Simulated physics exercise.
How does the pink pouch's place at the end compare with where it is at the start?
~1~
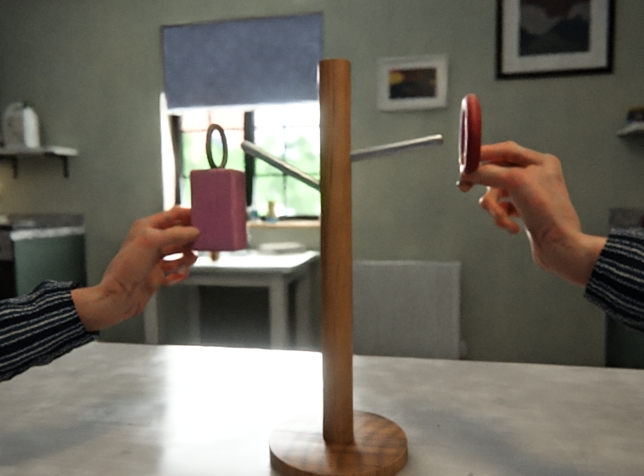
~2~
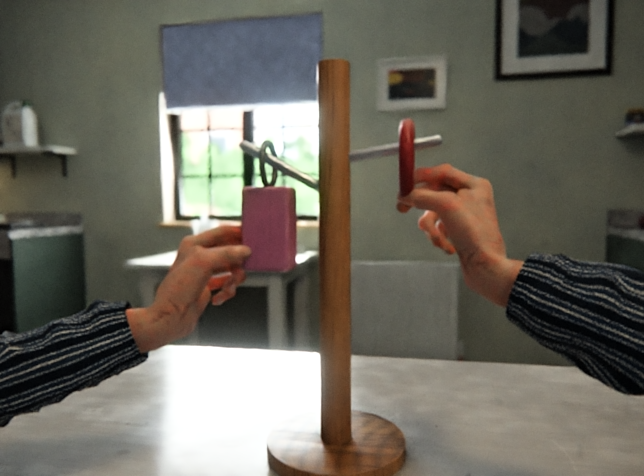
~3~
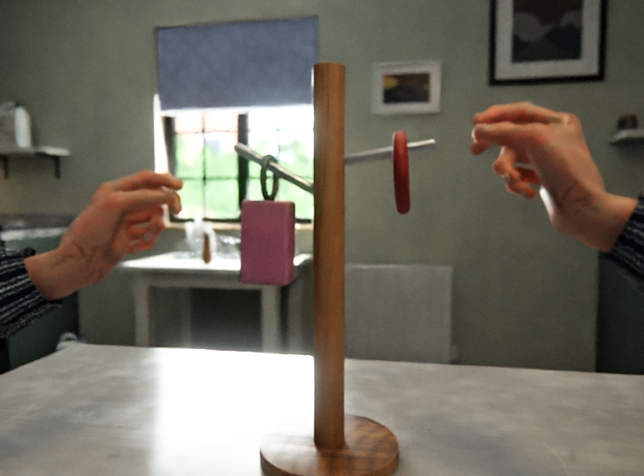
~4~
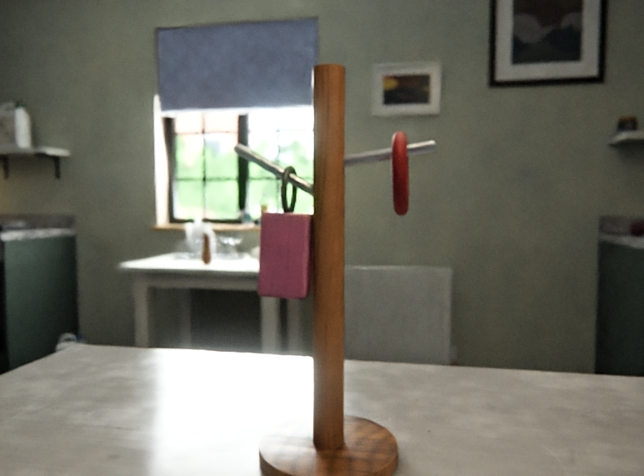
At the start it is held up by a hand to the left of the stand, away from the post. By the end it is further right and lower, hanging by its ring from the left peg close beside the post.
